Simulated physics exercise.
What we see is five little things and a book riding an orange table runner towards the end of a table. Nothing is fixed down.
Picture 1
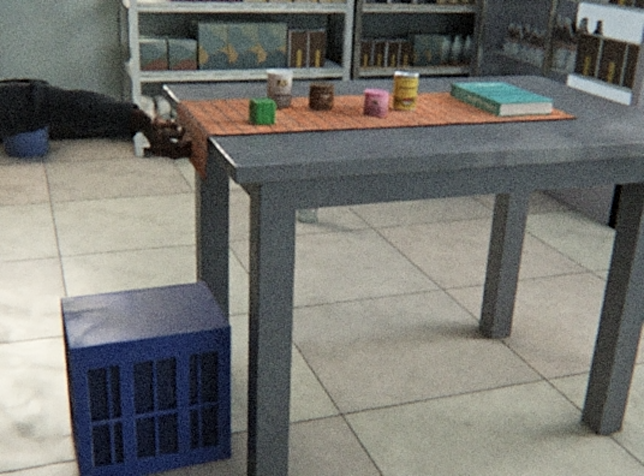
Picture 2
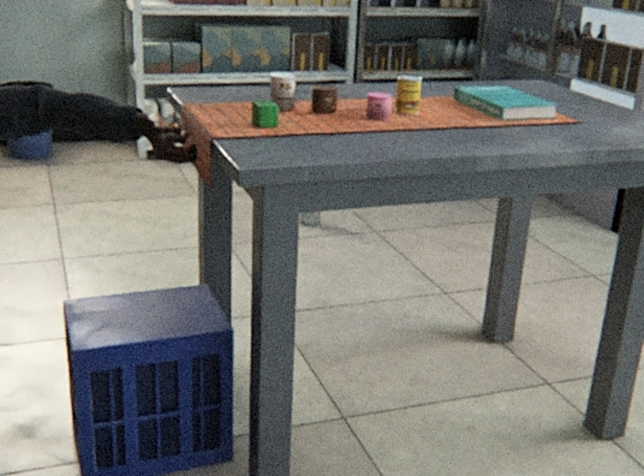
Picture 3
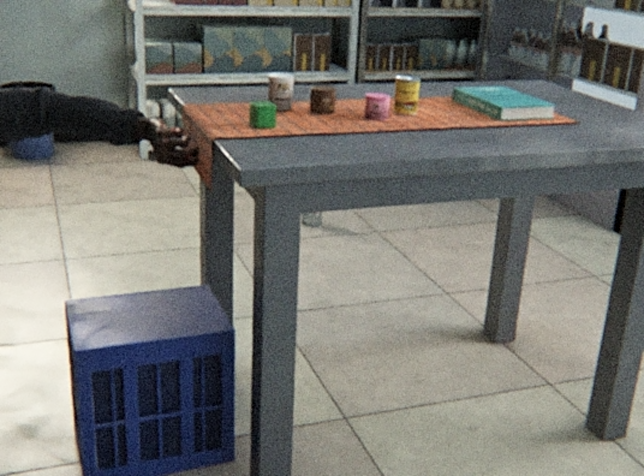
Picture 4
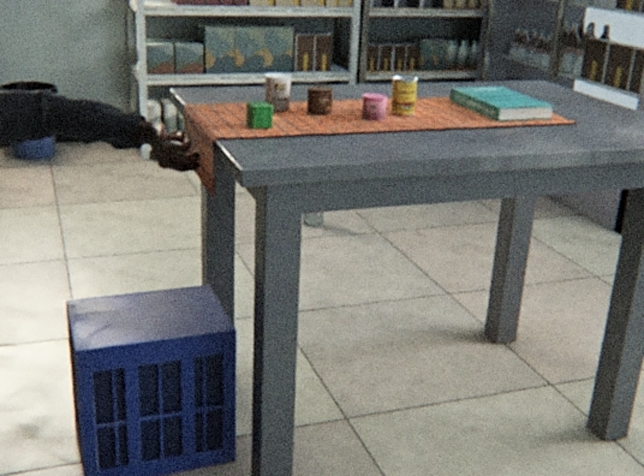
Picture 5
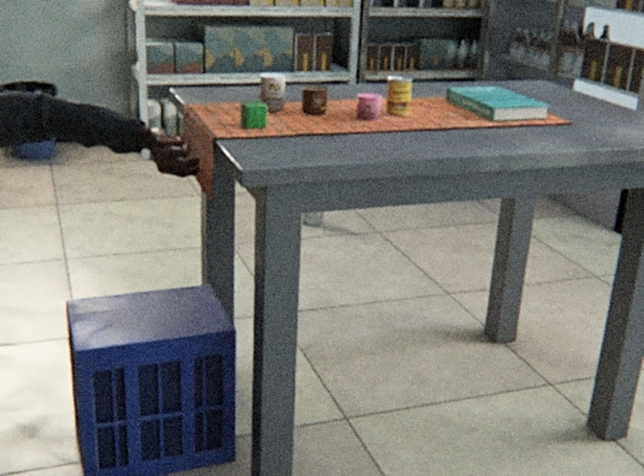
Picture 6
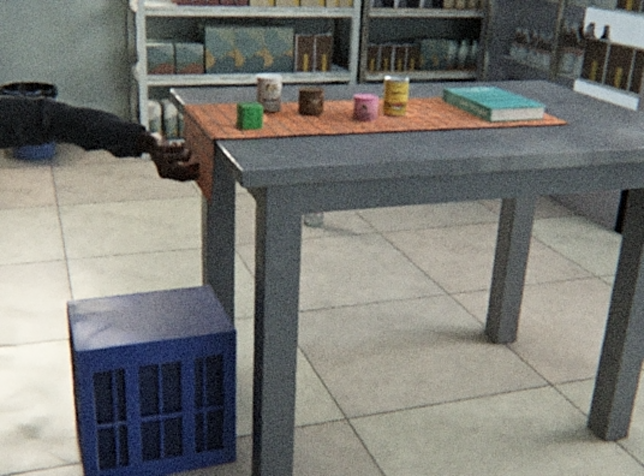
A dark-sleeved arm reaches in from the left and draws an orange runner slowly over the near left end of a gray table, in a tiled room with stocked shelves, seen from slightly above. On the cloth sit a green cube, white, brown, pink and yellow containers and a teal book, with a blue crate below. Everything on it slides slightly left as the hem lowers.
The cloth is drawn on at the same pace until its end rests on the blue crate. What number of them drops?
It carries off three.
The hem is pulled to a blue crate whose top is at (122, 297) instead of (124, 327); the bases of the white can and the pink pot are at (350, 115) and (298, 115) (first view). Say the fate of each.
The white can stays on, the pink pot tumbles off.
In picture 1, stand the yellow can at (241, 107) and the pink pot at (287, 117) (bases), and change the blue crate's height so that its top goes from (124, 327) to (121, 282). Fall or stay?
The yellow can goes over, the pink pot comes down.
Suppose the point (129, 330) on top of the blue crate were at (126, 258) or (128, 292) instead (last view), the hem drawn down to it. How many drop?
Over the edge go 1 and 2.
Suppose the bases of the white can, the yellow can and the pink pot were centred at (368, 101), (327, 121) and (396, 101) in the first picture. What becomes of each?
The white can does not fall; the yellow can falls; the pink pot holds on.
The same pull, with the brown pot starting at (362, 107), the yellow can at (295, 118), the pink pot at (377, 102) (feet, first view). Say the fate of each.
The brown pot stays on; the yellow can comes down; the pink pot holds on.
Soon after, hem near (197, 233); green cube gone.
After that, hem near (195, 276); green cube and white can gone.
And then, hem on the crate; green cube, white can and brown pot gone.
In the end, hem on the crate; green cube, white can and brown pot gone. The answer is three.
